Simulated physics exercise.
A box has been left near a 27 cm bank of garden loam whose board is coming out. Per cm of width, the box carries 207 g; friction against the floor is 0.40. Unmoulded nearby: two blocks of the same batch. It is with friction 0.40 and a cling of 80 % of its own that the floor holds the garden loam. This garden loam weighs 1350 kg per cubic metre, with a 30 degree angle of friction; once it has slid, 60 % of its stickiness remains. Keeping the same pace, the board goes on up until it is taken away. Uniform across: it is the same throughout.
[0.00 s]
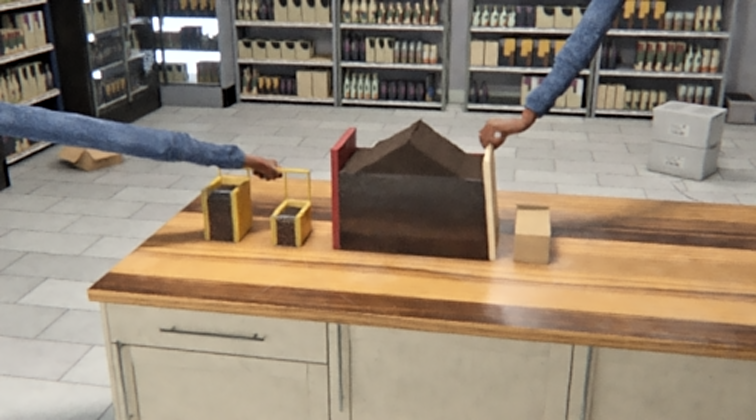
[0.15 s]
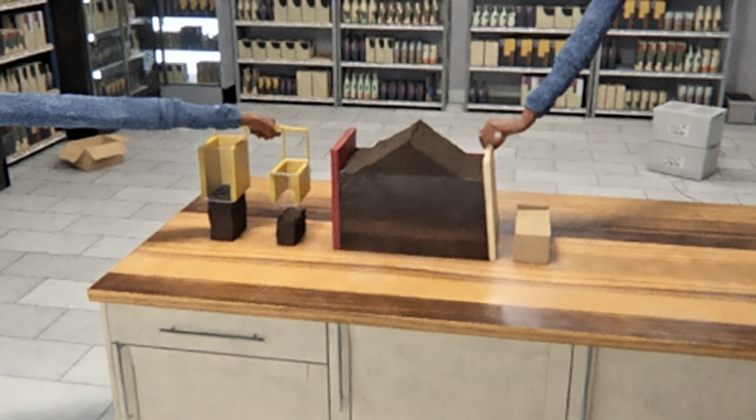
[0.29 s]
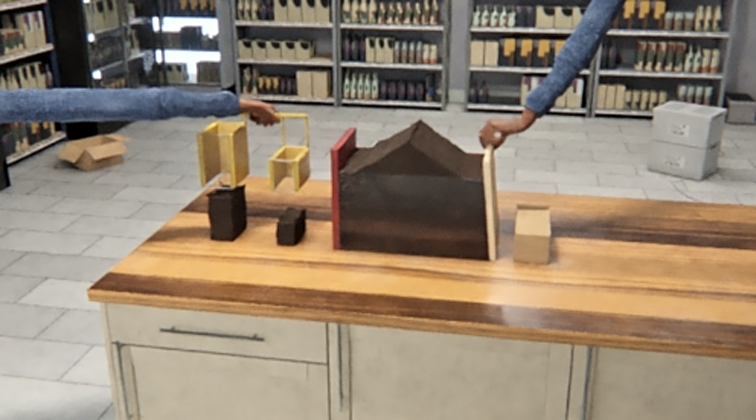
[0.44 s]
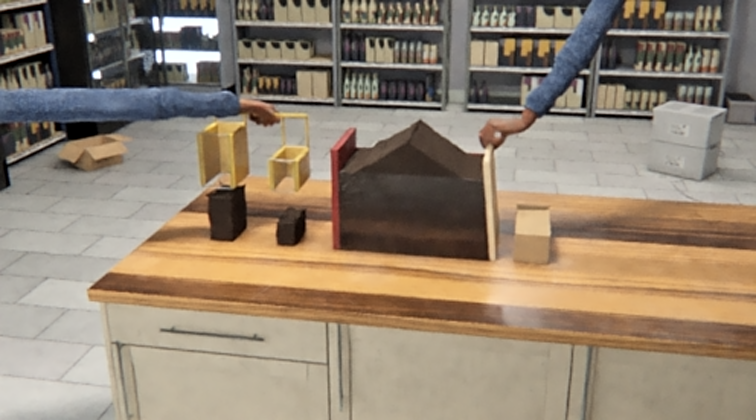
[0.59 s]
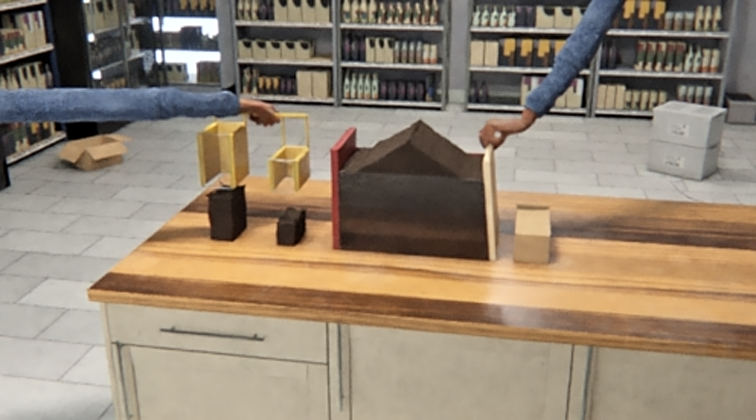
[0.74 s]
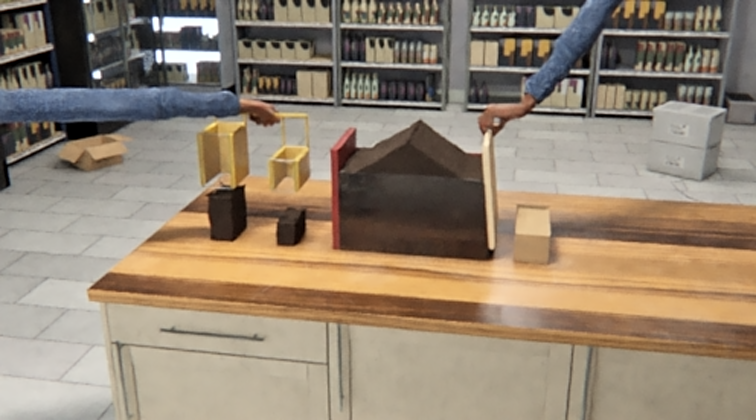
A dark, peaked bank of garden loam stands between a red panel on its left and a pale board on its right, on a striped wooden counter seen from slightly above in a shop lined with stocked shelves. A blue-sleeved arm at left lifts joined yellow moulds off two dark blocks, then holds them still. Beside a small tan box, another hand raises the pale board slightly, while the camera stays fixed.
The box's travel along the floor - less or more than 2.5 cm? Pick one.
Less.
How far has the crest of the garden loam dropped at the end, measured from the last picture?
I'd put it at close to 6.0 cm.
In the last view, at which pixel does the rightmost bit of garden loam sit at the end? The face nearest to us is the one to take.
You'll find it somewhere near (514, 246) on the near face.
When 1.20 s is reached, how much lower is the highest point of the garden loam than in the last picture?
Roughly 0.0 cm.
By 0.95 s, the box has not moved.
By 1.20 s, the box has not moved.
By 1.45 s, the box has not moved.
By 1.70 s, the box has not moved.
By 2.25 s, at the end, the box has been pushed 1 mm.
